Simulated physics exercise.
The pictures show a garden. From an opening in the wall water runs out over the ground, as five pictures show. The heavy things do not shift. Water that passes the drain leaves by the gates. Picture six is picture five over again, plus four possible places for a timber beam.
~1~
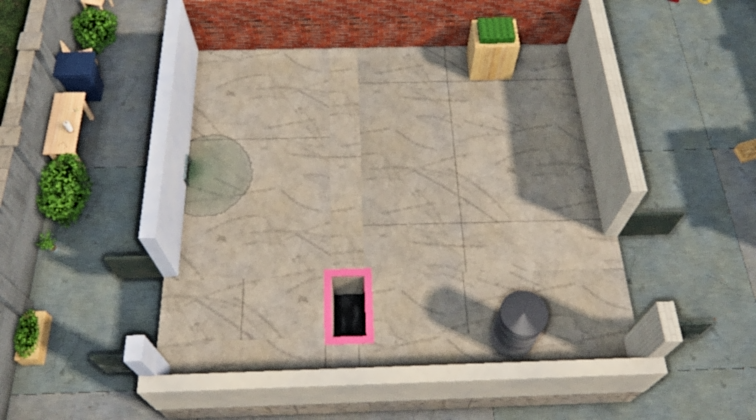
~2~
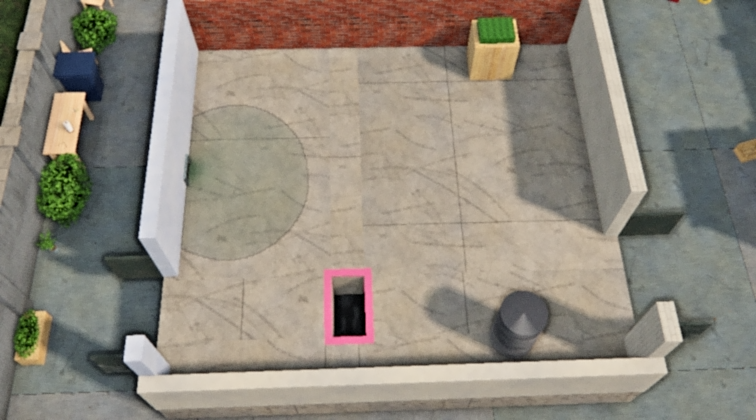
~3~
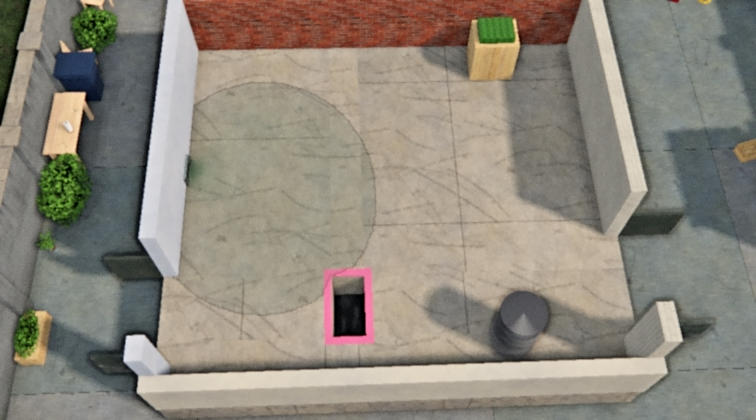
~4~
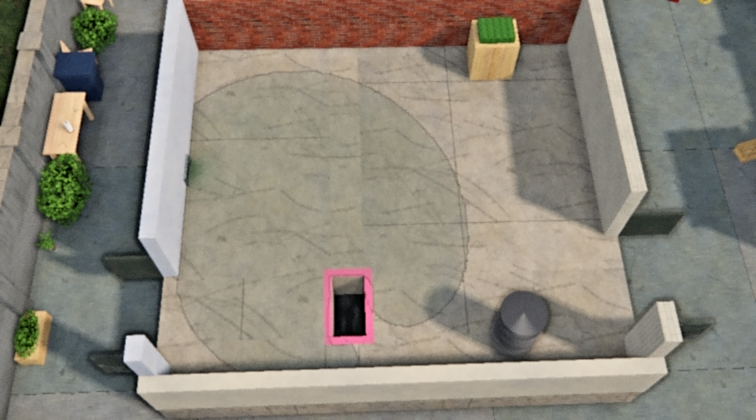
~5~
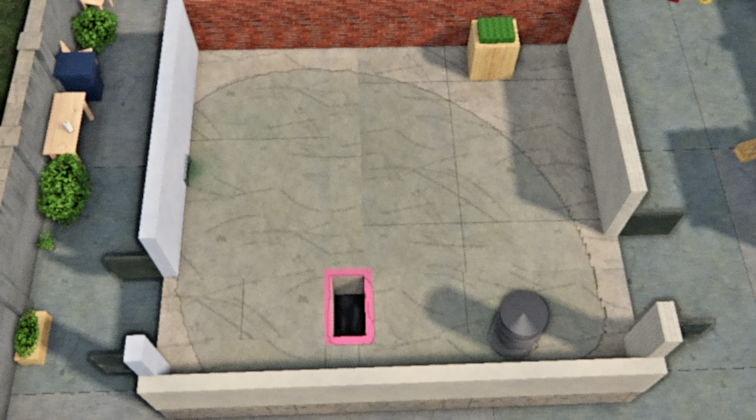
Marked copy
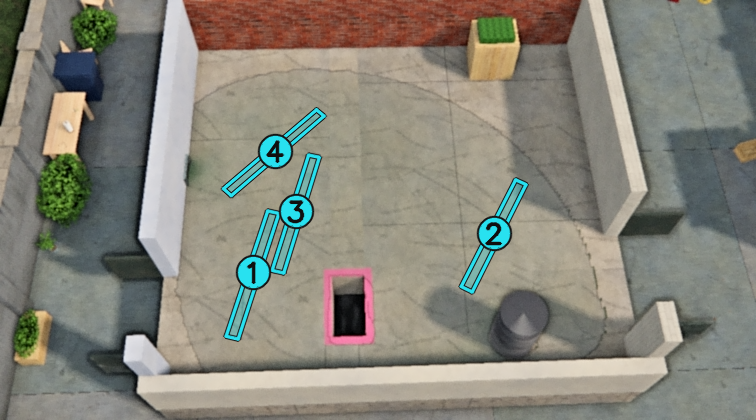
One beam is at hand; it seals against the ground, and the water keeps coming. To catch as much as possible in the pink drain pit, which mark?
Take 2.
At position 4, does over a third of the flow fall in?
No, it does not.
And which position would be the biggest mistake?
Position 1.
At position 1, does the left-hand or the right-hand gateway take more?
The right gate.
On the marked copy, 1 from (232, 337) to (273, 212); 2 from (466, 289) to (520, 182); 3 from (277, 271) to (313, 156); 4 from (227, 192) to (320, 112).
Choosing 1, about 11 % of the stream goes into the pink drain pit, about 88 % out by the gates.
Choosing 2, about 36 % of the stream goes into the pink drain pit, about 64 % out by the gates.
Choosing 3, about 15 % of the stream goes into the pink drain pit, about 85 % out by the gates.
Choosing 4, about 21 % of the stream goes into the pink drain pit, about 79 % out by the gates.
